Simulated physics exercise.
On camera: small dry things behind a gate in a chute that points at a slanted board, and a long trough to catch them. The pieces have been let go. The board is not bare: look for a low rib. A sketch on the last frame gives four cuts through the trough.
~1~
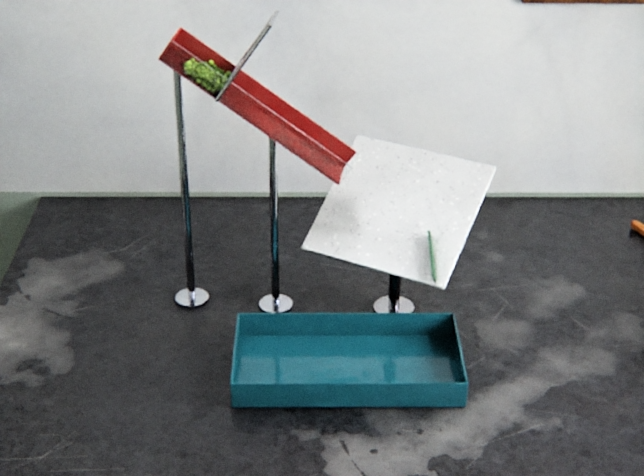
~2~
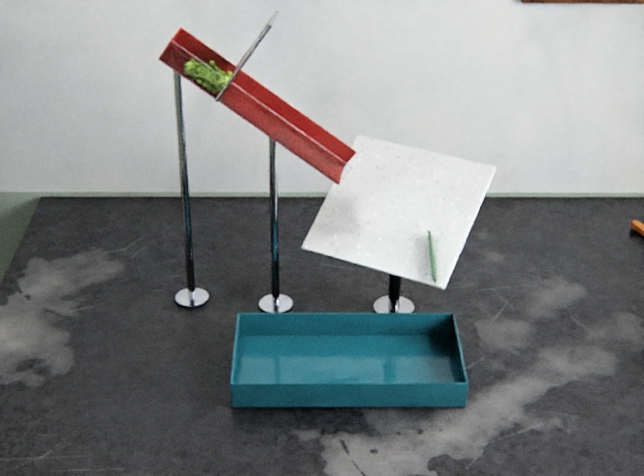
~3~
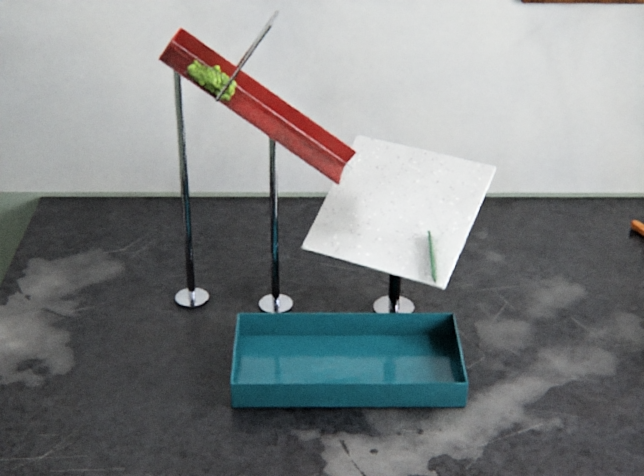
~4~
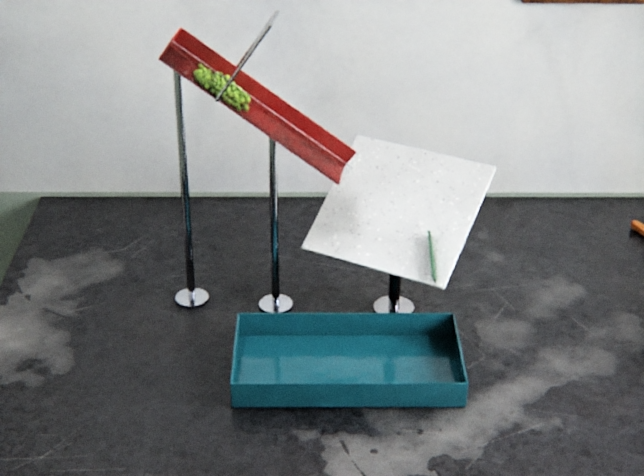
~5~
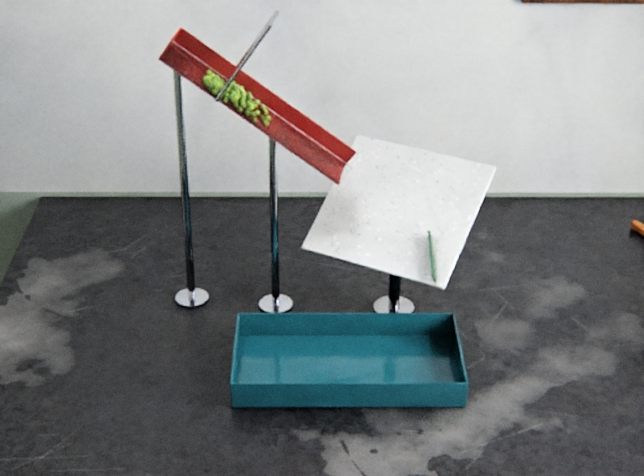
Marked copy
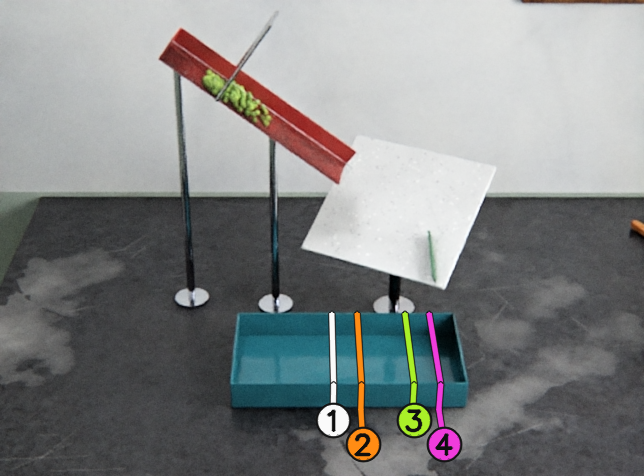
To begin with, small green pieces sit bunched behind a thin gate near the top of a sloping red chute, above a tilted white board and an empty teal trough. The pieces then slide a short way down the chute past the gate, stretching into a longer cluster in its upper part.
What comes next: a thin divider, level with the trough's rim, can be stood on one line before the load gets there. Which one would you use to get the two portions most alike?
3 is best.
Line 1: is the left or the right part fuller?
Right.
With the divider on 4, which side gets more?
Left.
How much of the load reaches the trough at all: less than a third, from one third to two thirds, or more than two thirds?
About that: More than two thirds.
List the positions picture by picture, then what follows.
Load behind the gate near (211, 74), dried peas; lip of the chute near (341, 177), sloping gently, in the first picture.
Middle of the board near (398, 207), tilted fairly steeply; middle of its low edge near (370, 267); of its high edge near (425, 150), in the second picture.
Front corners of the trough near (231, 383) and (467, 383), empty; front of the load near (228, 98), in the third picture.
Middle of the load near (223, 83); its front near (246, 109), close to a quarter of the way to the lip; rib from (429, 231) to (433, 277), in the fourth picture.
Middle of the load near (237, 91); its front near (268, 118), close to a third of the way to the lip, in the fifth picture.
On the marked copy, line 1 crosses the front rim at (333, 383); line 2 crosses the front rim at (361, 383); line 3 crosses the front rim at (414, 383); line 4 crosses the front rim at (440, 383).
With 1, of what is caught, a small share on the left of the divider, all but a few on the right.
With 2, of what is caught, a small share on the left of the divider, all but a few on the right.
With 3, of what is caught, close to half on the left of the divider, close to half on the right.
With 4, of what is caught, all but a few on the left of the divider, a small share on the right.
